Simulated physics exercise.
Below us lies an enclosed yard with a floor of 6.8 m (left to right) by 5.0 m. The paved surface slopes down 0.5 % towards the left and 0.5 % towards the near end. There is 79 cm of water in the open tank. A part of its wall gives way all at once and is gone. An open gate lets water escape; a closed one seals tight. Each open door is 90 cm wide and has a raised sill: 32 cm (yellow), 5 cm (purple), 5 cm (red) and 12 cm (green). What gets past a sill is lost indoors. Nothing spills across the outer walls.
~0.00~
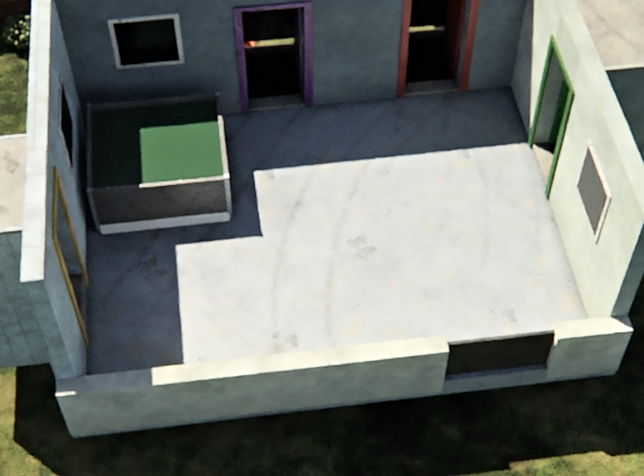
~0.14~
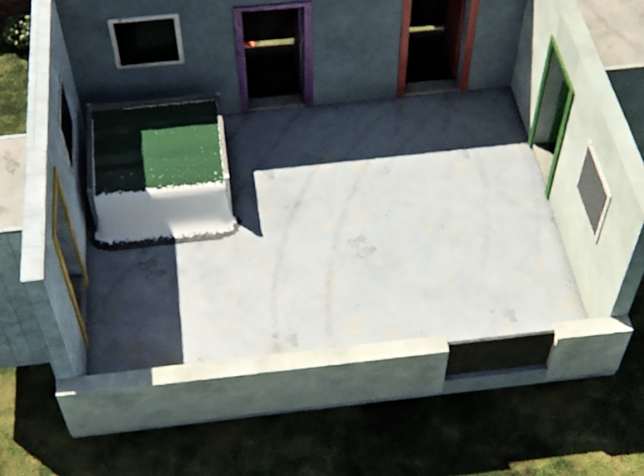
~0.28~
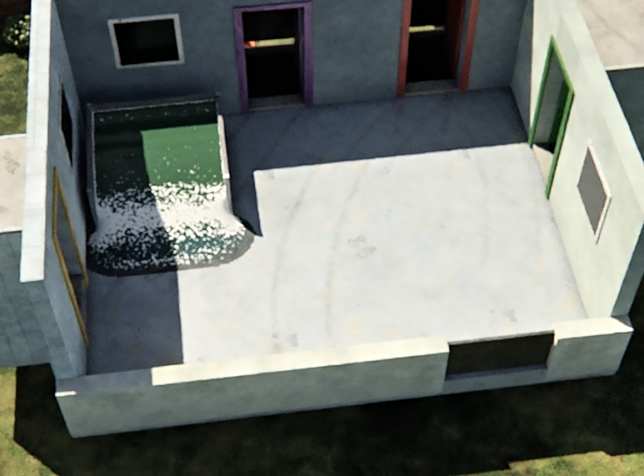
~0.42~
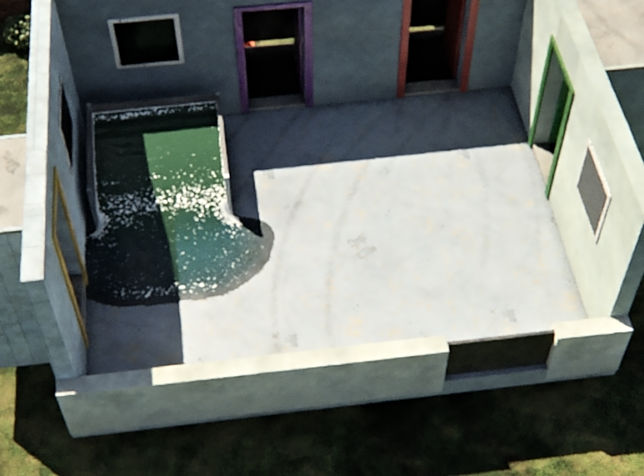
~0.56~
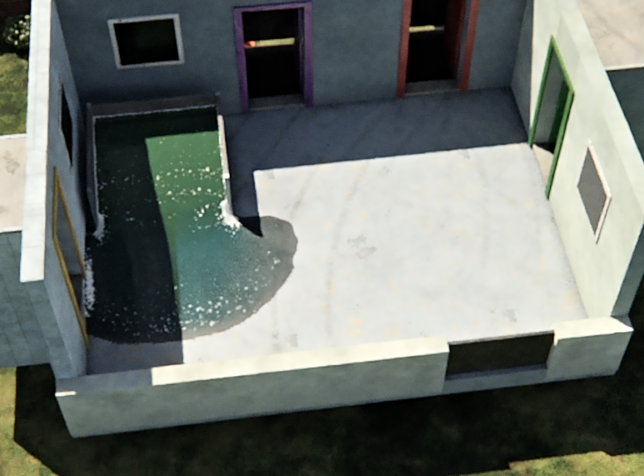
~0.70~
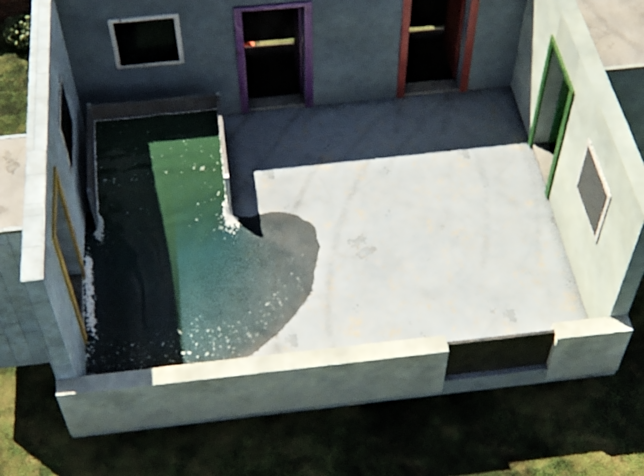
In a walled yard with a pale floor, the near side of a tank of green water vanished, and the water poured out in a foamy rush, spreading towards the near wall and out to the right.
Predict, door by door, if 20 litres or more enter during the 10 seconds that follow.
Door by door: At the yellow door it stays under the limit; at the purple door it stays under the limit; at the red door it goes over the limit; at the green door it does not reach the limit.
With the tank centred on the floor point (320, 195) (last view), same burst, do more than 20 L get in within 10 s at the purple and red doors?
Against that limit: Purple past it, red above.
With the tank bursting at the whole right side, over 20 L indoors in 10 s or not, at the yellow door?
Then: Yellow not over.
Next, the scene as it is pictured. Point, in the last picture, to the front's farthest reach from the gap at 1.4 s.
At about (376, 373).
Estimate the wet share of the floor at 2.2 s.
Near 40 per cent is wet.
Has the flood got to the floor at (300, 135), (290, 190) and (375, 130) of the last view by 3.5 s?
In turn: Still dry, still dry, still dry.
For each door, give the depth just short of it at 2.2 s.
In cm: Yellow 22, purple 0, red 0, green 0.
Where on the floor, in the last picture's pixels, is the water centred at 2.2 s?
Around (195, 301).
After 1.4 s water covers 35 % of the floor and is deepest (57 cm) near (102, 393); yellow door 21 cm at the sill, 0 L in, purple door not reached, red door not reached, green door not reached.
After 2.2 s water covers 40 % of the floor and is deepest (44 cm) near (88, 407); yellow door 22 cm at the sill, 0 L in, purple door not reached, red door not reached, green door not reached.
After 3.5 s water covers 55 % of the floor and is deepest (27 cm) near (589, 348); yellow door 19 cm at the sill, 0 L in, purple door not reached, red door not reached, green door not reached.
After 6.0 s water covers 90 % of the floor and is deepest (24 cm) near (508, 100); yellow door 9 cm at the sill, 1 L in, purple door not reached, red door 11 cm at the sill, 3 L in, green door 11 cm at the sill, 1 L in.
After 10.0 s water covers 95 % of the floor and is deepest (12 cm) near (229, 154); yellow door 7 cm at the sill, 1 L in, purple door 6 cm at the sill, 4 L in, red door 8 cm at the sill, 91 L in, green door 8 cm at the sill, 1 L in.
